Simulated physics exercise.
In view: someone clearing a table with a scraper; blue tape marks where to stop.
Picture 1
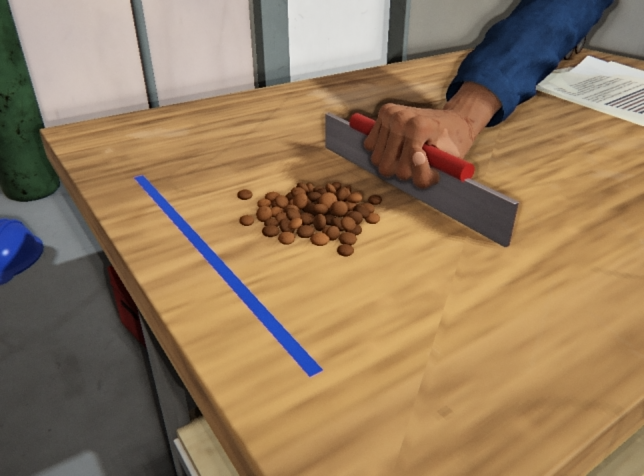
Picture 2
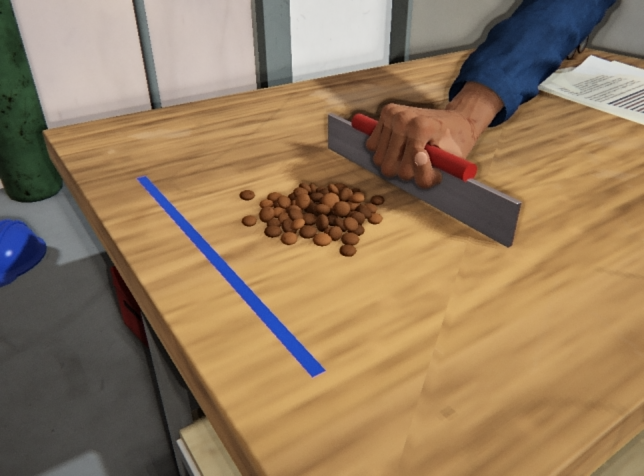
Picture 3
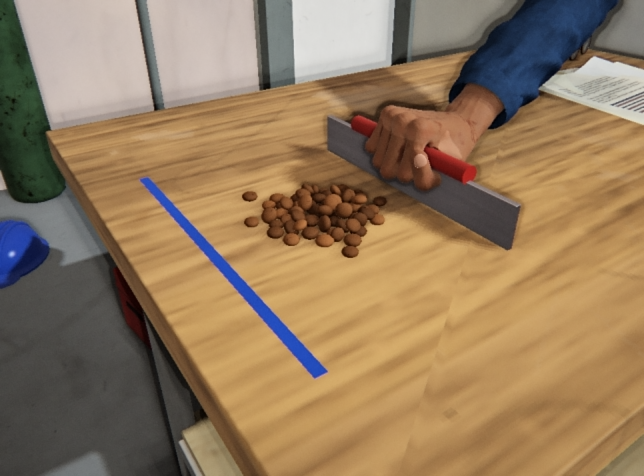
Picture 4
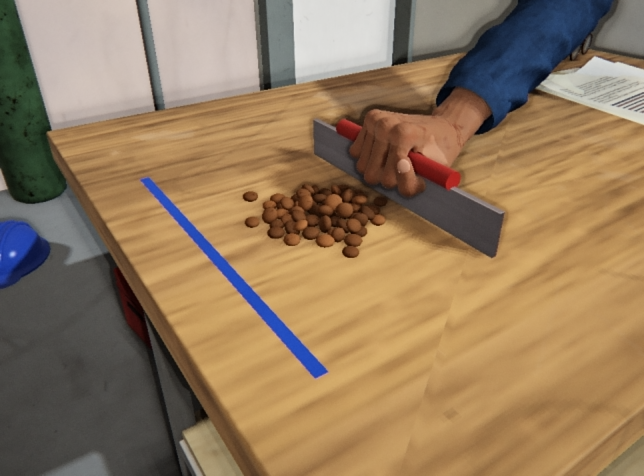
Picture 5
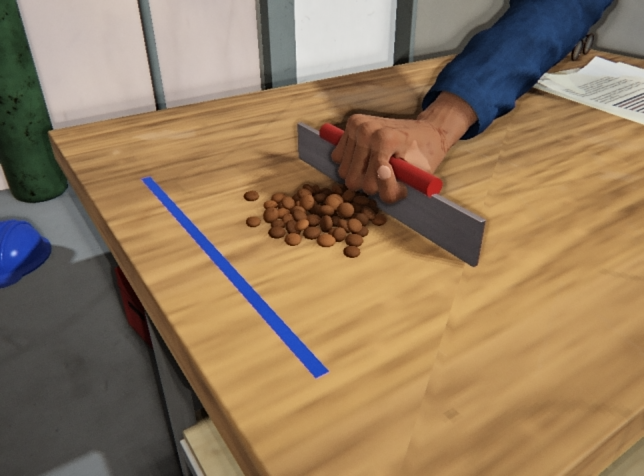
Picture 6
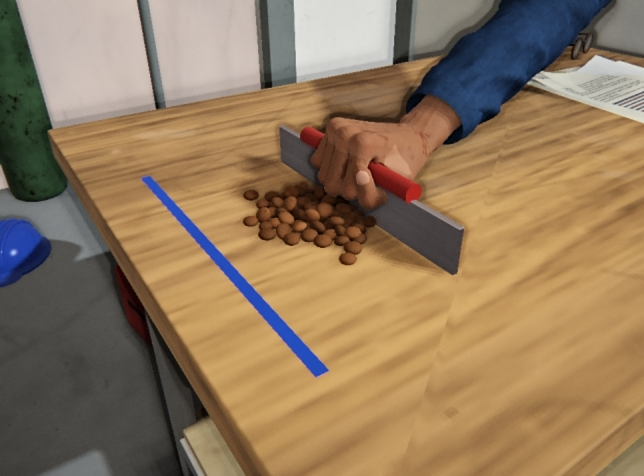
A hand in a blue sleeve grips the red handle of a grey scraper on a light wooden table, seen from above at an angle in a workshop-like space. Left of the blade lies a loose heap of brown kibble, with blue tape nearer the table's left edge and papers at upper right. The scraper rests while the view shifts very slightly, then slides left, nudging some pieces along.
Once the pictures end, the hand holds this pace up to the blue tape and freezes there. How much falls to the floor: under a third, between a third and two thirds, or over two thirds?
It pushes less than a third off the end.
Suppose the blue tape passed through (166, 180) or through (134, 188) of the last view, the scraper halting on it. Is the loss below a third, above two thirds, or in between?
At the first place below one third, at the second one to two thirds.
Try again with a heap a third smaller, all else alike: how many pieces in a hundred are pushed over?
It comes to 10 per cent or so.
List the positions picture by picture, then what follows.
The first frame shows scraper at (494, 214), at rest; blue tape at (144, 183), about a palm's width from the edge; edge at (135, 279); the heap at (312, 211), bits of dog kibble.
The second frame shows scraper at (497, 215), at rest.
The third frame shows scraper at (496, 217); the heap at (317, 212).
The fourth frame shows scraper at (480, 224).
The fifth frame shows scraper at (462, 232); the heap at (318, 212), a stray few pushed along.
The sixth frame shows scraper at (441, 239); blue tape at (151, 183); edge at (141, 279); the heap at (317, 218), most pushed along.
Soon, scraper still moving, near (280, 188); heap all on the table, its front near (197, 258).
A while on, scraper stopped at the blue tape; heap a small part over the edge.
Towards the end, scraper stopped at the blue tape; heap about a quarter over the edge.
Finally, scraper stopped at the blue tape; heap about a quarter over the edge.
